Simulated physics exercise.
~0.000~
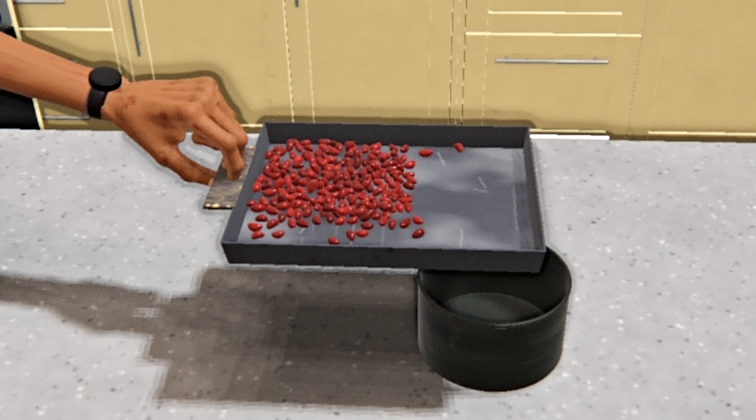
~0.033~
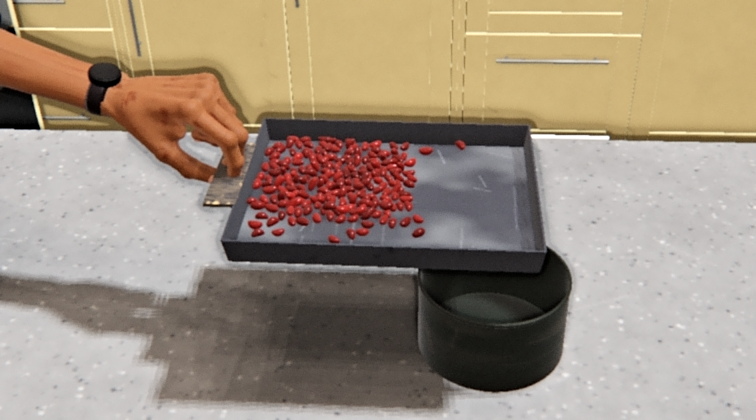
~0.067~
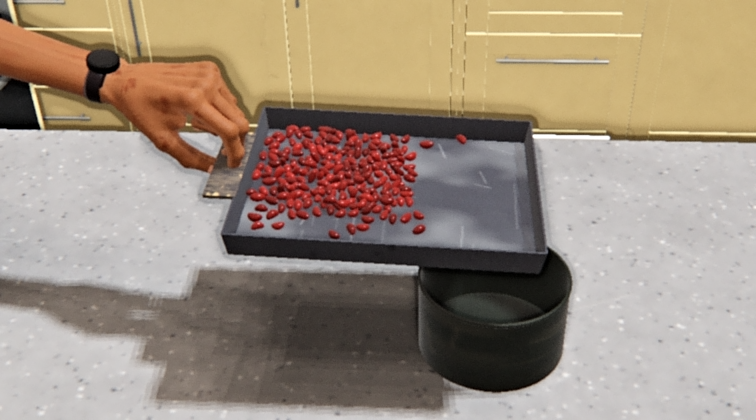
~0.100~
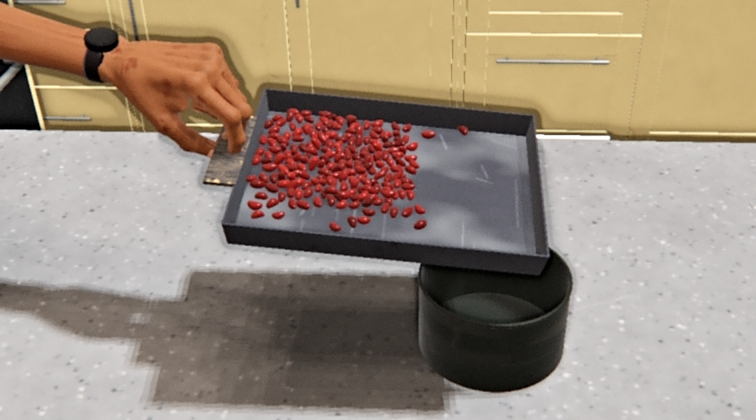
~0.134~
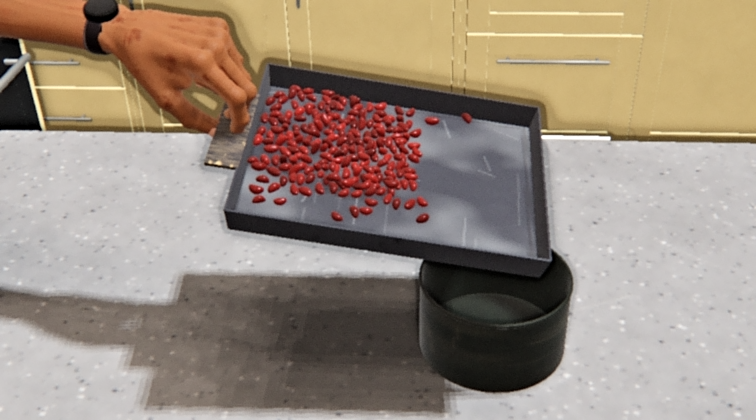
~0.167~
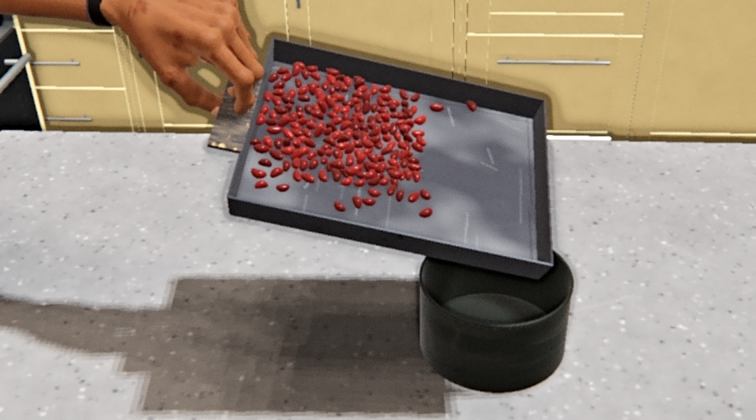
A dark rimmed tray, its left part covered with red kidney beans, sits nearly level above a speckled counter, its right end over a dark round pot. A hand wearing a black watch raises the left side, slowly at first and then faster, until the tray slopes down to the right.
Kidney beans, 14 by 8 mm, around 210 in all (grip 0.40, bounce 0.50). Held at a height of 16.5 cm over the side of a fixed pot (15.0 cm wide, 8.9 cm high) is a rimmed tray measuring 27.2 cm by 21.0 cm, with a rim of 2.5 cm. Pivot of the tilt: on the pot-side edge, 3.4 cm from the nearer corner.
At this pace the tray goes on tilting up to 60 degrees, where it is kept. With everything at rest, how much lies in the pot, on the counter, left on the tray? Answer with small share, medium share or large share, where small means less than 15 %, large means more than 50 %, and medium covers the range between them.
Pot - small share; counter - large share; left on the tray - medium share.
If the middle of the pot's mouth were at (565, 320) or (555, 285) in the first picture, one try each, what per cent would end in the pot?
Roughly 35 and 0 percent.
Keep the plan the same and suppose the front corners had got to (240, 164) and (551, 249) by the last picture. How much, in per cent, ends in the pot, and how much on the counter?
Pot: 0, counter: 50.
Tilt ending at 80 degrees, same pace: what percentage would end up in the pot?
In that case some 0 per cent.
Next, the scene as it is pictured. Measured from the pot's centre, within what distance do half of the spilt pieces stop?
Some 26 cm, give or take.
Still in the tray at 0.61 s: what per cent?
It's roughly 75 percent.
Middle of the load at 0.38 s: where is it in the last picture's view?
The load's centre is near (418, 95) at that time.
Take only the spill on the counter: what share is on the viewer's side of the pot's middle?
Share: Some 100 %.
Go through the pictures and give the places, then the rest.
The first picture shows tray tilt 0 degrees, front corners at (226, 240) and (541, 248); middle of the pieces at (340, 185); pot at (494, 275).
The second picture shows tray tilt 1 degrees, front corners at (226, 238) and (541, 249); middle of the pieces at (341, 183).
The third picture shows tray tilt 3 degrees, front corners at (226, 231) and (542, 250), lowest corner right front; middle of the pieces at (341, 176).
The fourth picture shows tray tilt 7 degrees, front corners at (227, 221) and (544, 253), lowest corner right front; middle of the pieces at (342, 165).
The fifth picture shows tray tilt 13 degrees, front corners at (230, 207) and (547, 257), lowest corner right front; middle of the pieces at (344, 149).
The sixth picture shows tray tilt 19 degrees, front corners at (233, 194) and (548, 261), lowest corner right front; middle of the pieces at (348, 134); pot at (496, 276). Its pace works out near 180 degrees a second.
Then, at 0.30 s, tilt 43 degrees; the tray holds 100 %, the pot 0 %.
After 0.38 s, tilt 56 degrees; the tray holds 100 %, the pot 0 %.
After 0.61 s, tilt 60 degrees; the tray holds 75 %, the pot 0 %.
By 2.4 s all is still; pot 0 %, counter 65 %, tray 35 %.
